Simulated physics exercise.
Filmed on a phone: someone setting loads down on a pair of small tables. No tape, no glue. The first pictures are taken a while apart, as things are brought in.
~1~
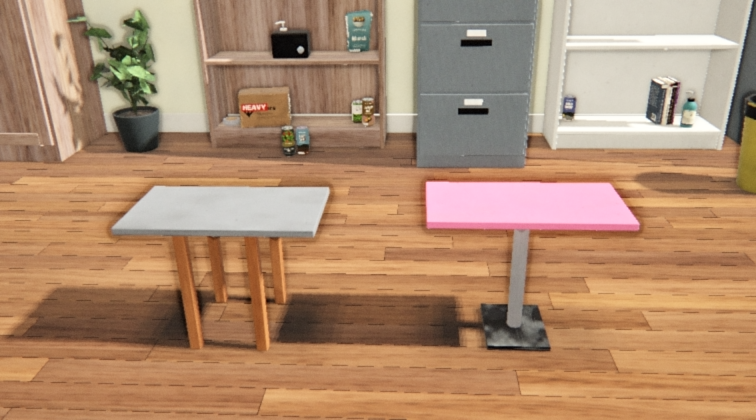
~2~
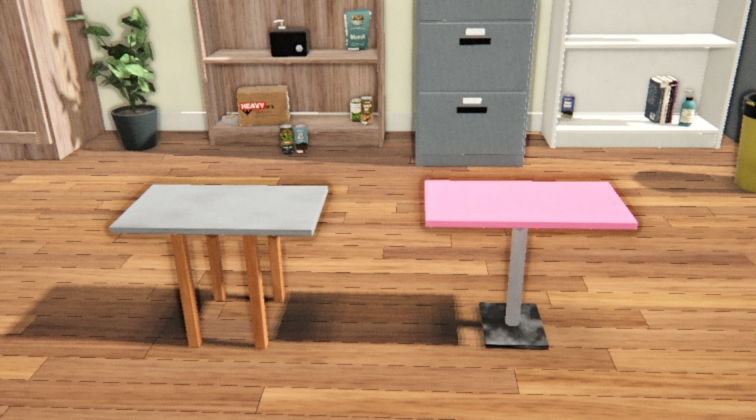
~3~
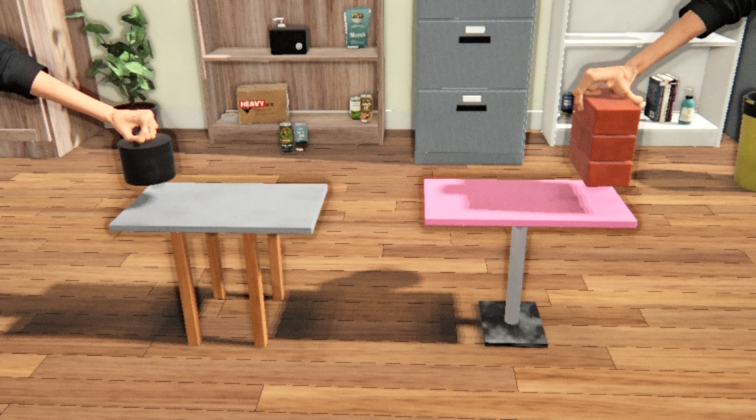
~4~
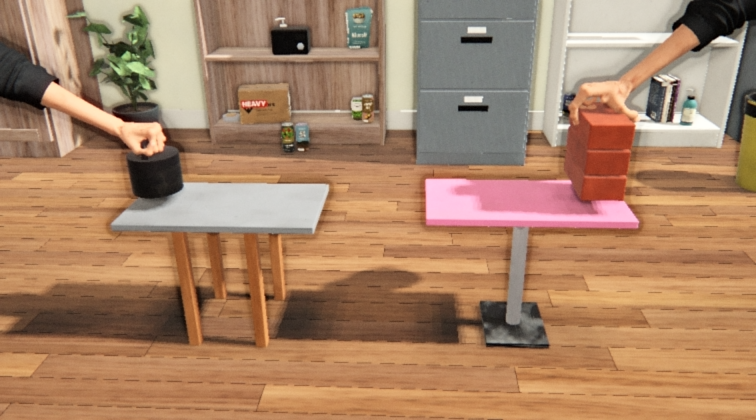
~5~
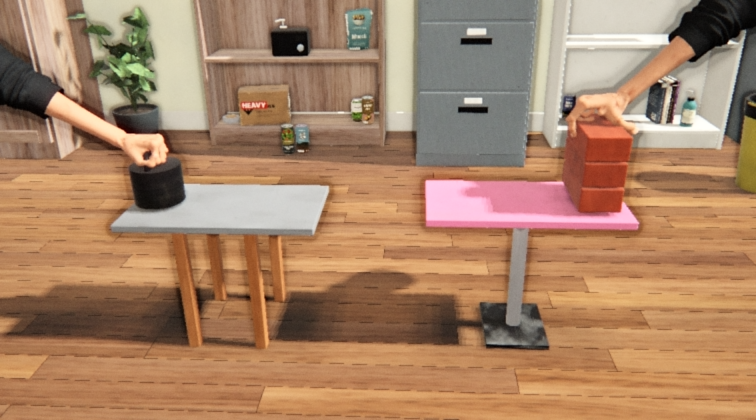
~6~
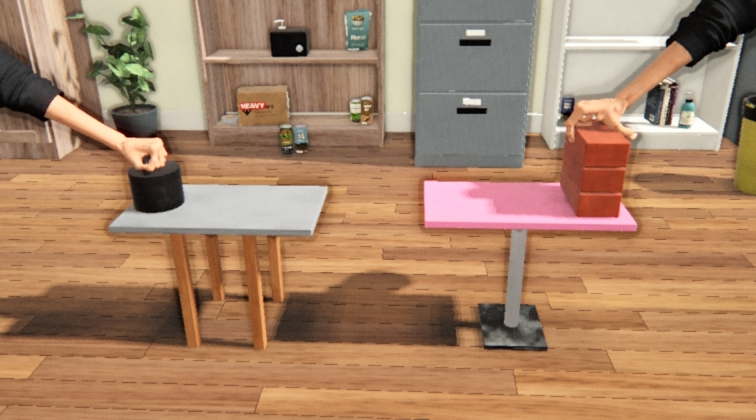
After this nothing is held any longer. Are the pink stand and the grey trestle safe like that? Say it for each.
Outcome: The pink stand tips up and the grey trestle tips up.
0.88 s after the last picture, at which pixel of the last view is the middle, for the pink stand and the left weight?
First (677, 255), then (53, 291).
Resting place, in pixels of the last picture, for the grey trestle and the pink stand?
First (94, 246), then (668, 258).
Then, 0.64 s on from there, pink stand turned 32° from its first pose near (605, 210); grey trestle turned 21° from its first pose near (174, 203).
Then, 0.88 s on from there, pink stand turned 71° from its first pose near (677, 255); grey trestle turned 66° from its first pose near (92, 245).
In the end, the pink stand goes over, near (668, 258); the grey trestle goes over, near (94, 246).
